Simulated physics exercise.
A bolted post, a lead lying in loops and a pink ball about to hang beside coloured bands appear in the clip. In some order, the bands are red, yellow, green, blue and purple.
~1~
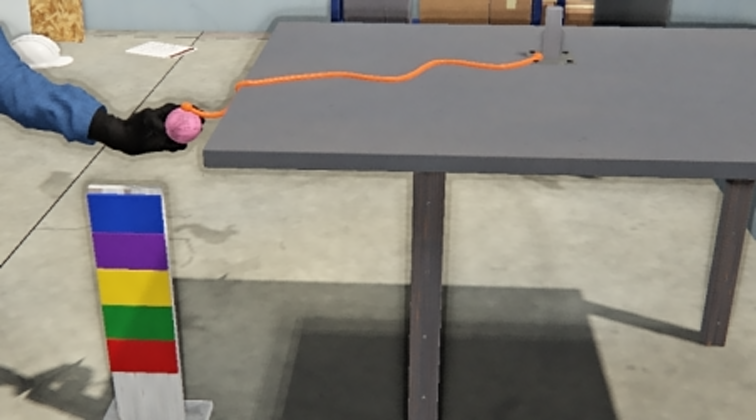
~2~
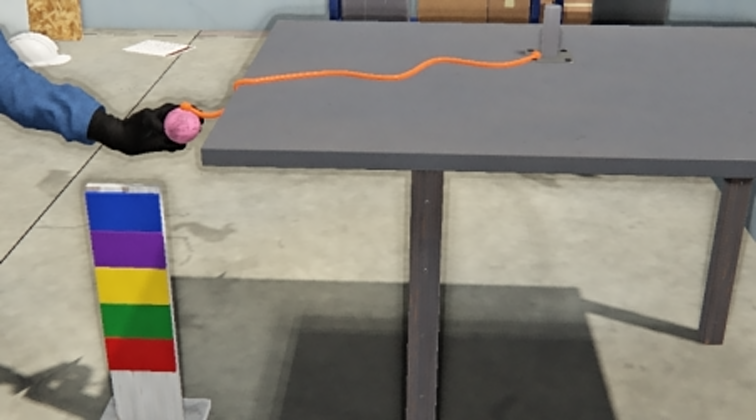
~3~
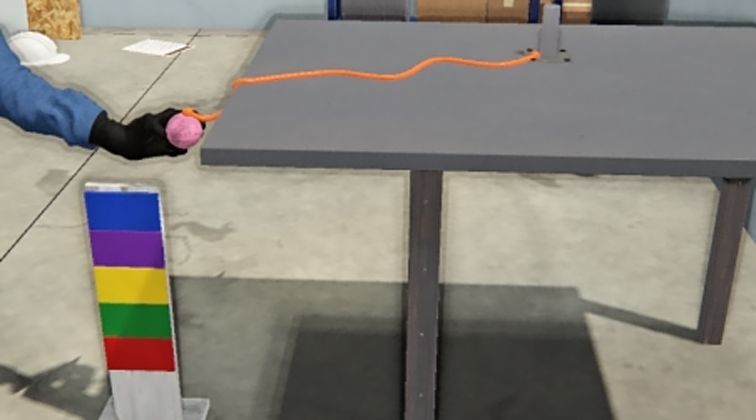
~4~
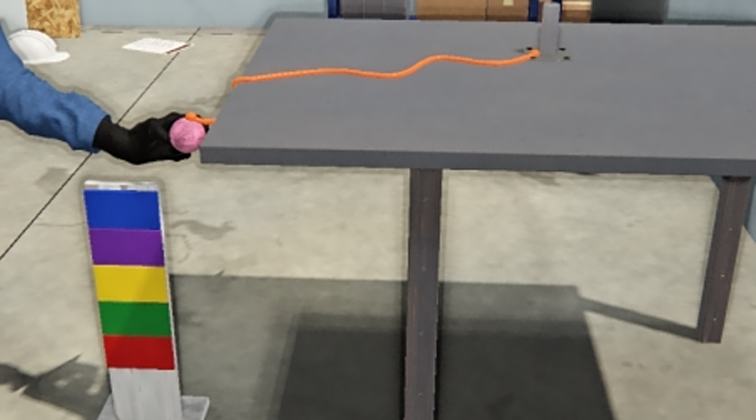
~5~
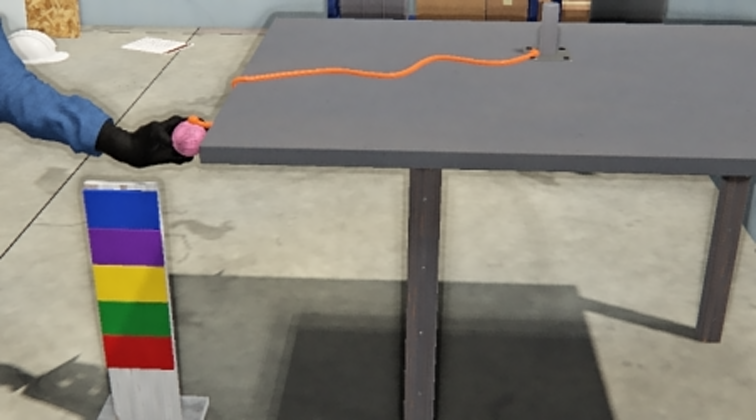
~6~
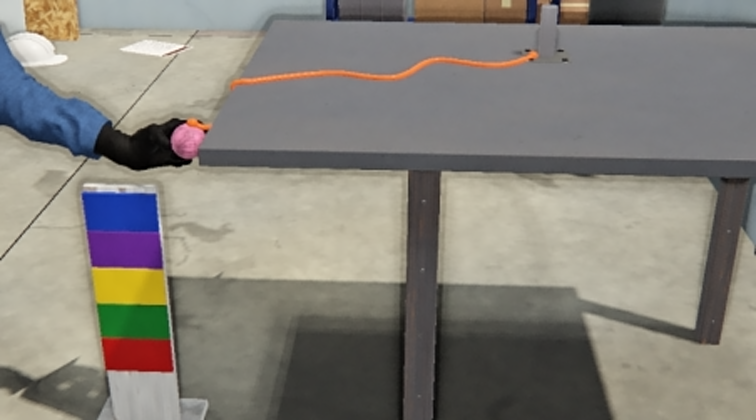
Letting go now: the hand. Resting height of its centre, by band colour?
Blue.
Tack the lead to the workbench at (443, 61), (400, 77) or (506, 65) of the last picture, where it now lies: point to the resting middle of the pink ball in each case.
Try 1: (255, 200); try 2: (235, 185); try 3: (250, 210).
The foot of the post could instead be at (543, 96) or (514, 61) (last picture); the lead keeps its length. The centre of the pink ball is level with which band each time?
First try: Purple; second try: Purple.
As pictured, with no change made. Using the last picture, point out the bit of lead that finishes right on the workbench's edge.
That point sits at about (282, 78).
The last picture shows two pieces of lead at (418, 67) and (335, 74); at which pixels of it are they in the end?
Roughly (391, 67) for the first and (287, 75) for the second.
Early on, ball near (284, 206); level with blue.
Midway, ball near (246, 216); level with blue.
Finally, ball near (249, 216); level with blue. At blue.
